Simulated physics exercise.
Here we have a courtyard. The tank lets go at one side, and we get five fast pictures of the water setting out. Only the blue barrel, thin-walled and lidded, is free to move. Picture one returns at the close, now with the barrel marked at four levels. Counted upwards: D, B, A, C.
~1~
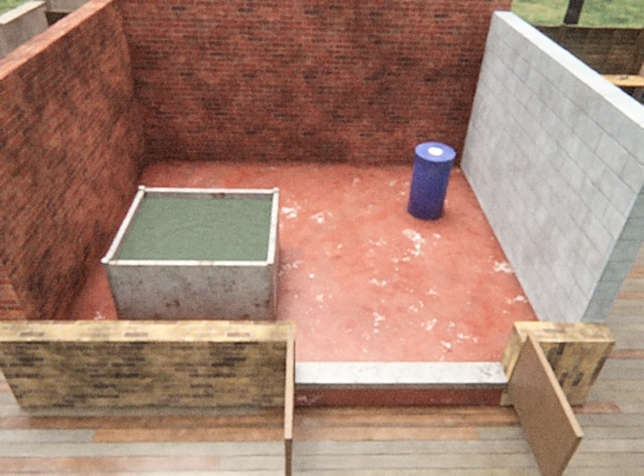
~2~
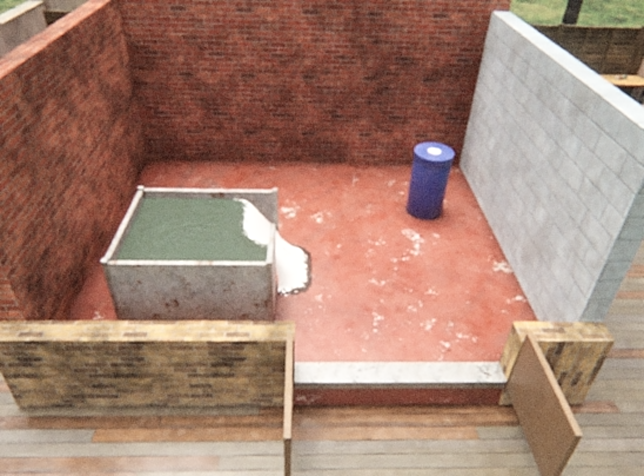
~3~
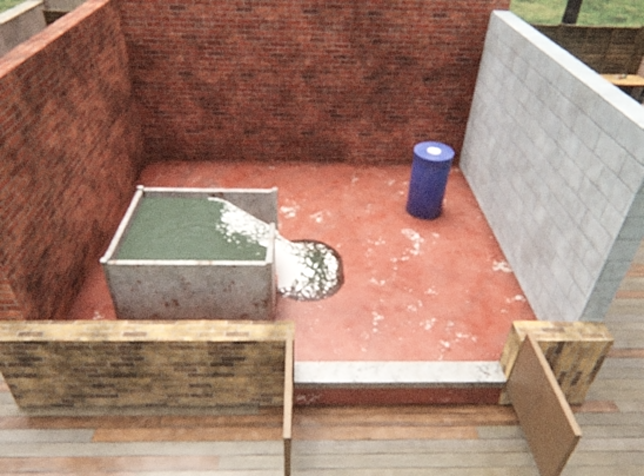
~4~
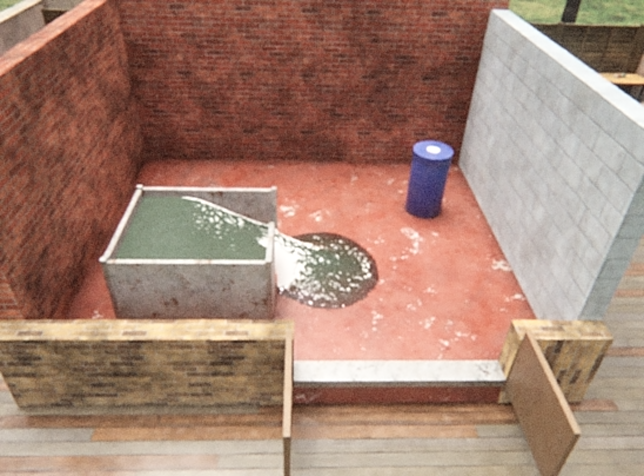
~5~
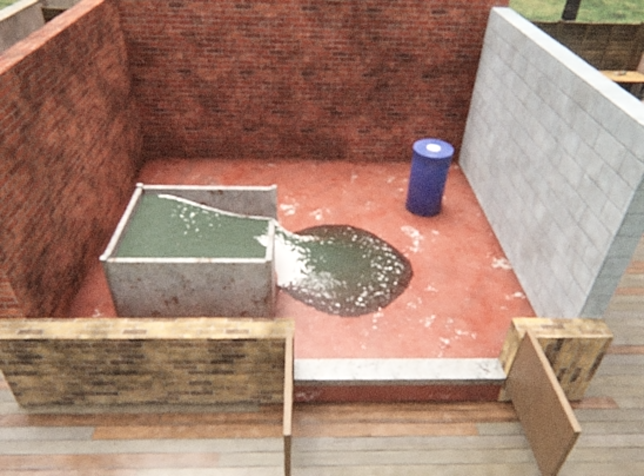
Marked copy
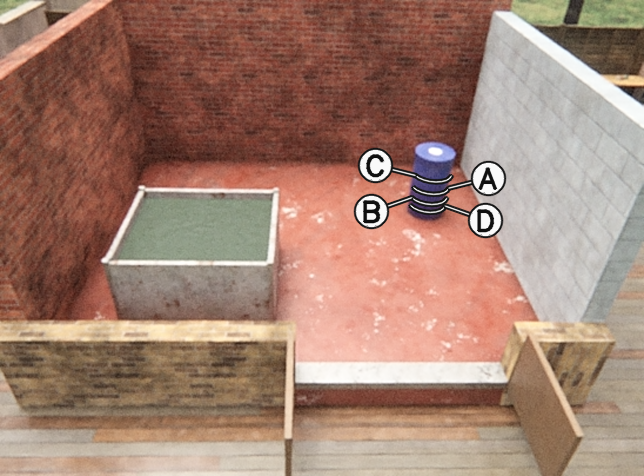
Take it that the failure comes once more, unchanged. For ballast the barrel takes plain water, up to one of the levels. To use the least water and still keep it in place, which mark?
B.
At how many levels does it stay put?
Three of them.
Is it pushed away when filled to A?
No, not at all.
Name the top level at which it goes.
D it is.
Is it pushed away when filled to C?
No, not at all.
On the marked copy, A at (433, 194); B at (431, 204); C at (435, 182); D at (430, 212); from the bottom up D, B, A, C.
For level A, it does not move.
For level B, it does not move.
For level C, it does not move.
For level D, it is pushed about its own width away.
